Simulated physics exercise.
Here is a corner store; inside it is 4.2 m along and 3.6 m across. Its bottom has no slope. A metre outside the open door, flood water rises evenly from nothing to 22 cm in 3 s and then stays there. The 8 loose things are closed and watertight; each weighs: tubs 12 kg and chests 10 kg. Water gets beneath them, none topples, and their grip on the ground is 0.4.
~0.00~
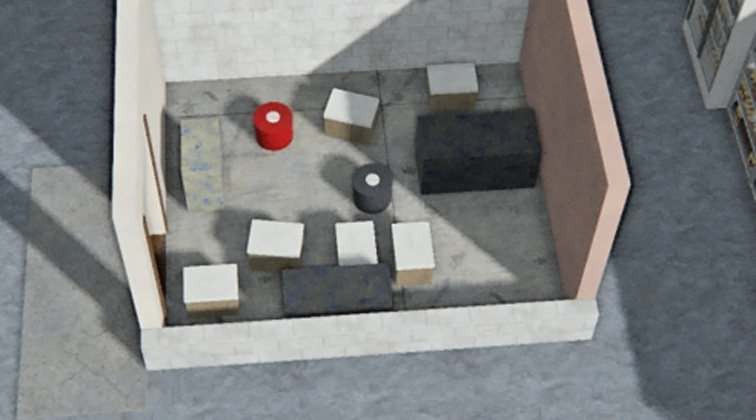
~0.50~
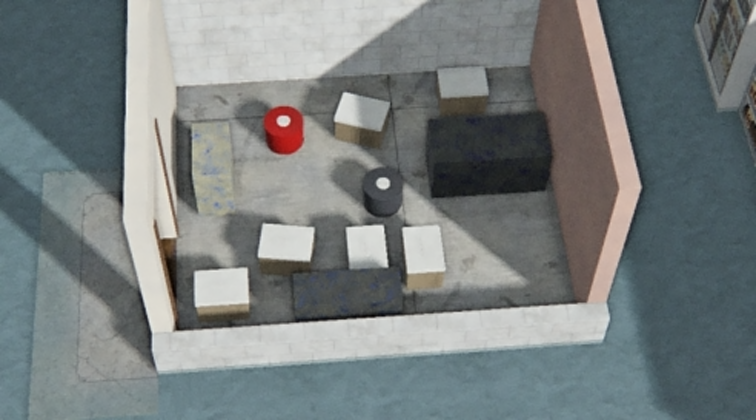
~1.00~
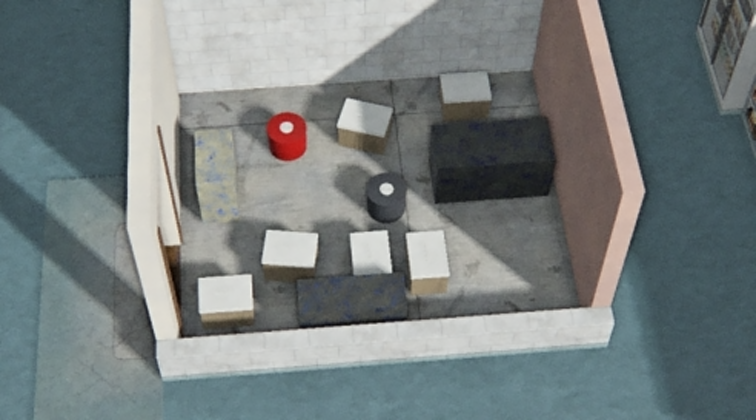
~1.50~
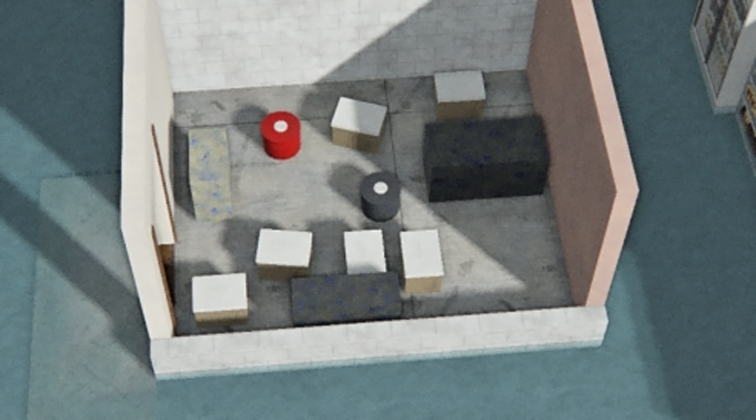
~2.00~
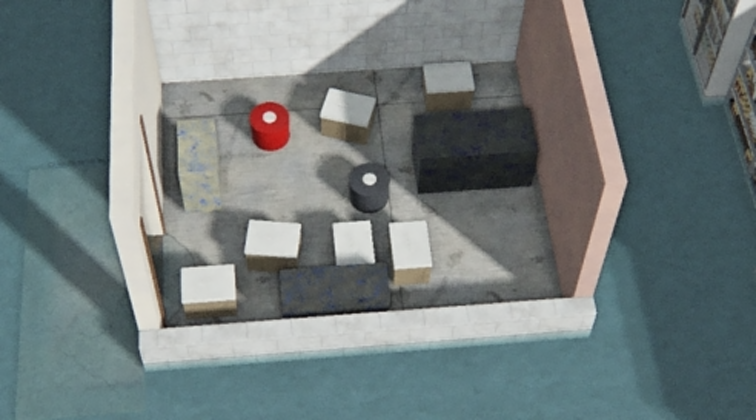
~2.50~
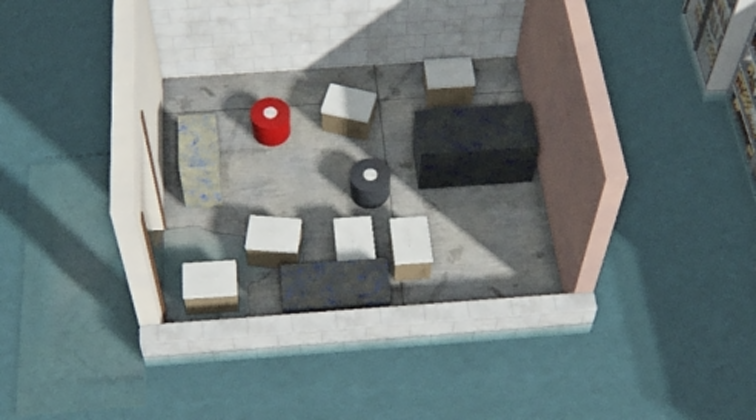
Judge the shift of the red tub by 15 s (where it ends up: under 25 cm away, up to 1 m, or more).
Red tub moves a short way.
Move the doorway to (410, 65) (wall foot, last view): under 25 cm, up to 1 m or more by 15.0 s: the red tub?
In that case the red tub is nudged along.
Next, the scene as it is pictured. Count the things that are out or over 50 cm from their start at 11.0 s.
By then 6.
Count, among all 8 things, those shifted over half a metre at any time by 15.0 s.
I count 8.
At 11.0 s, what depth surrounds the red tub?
About 5 cm.
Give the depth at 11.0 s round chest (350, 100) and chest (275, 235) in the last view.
About 7 and 13 cm.
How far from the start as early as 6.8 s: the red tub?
About 0 cm.
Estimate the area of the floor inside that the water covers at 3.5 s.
Some 3.5 m2.
After 3.5 s the red tub is near (270, 113), 0.0 m from its start, aground; 0 afloat.
After 6.8 s the red tub is near (270, 113), 0.0 m from its start, aground; 4 afloat.
After 11.0 s the red tub is near (270, 113), 0.0 m from its start, aground; 7 afloat.
After 15.0 s the red tub is near (291, 145), 0.5 m from its start, afloat; 8 afloat.
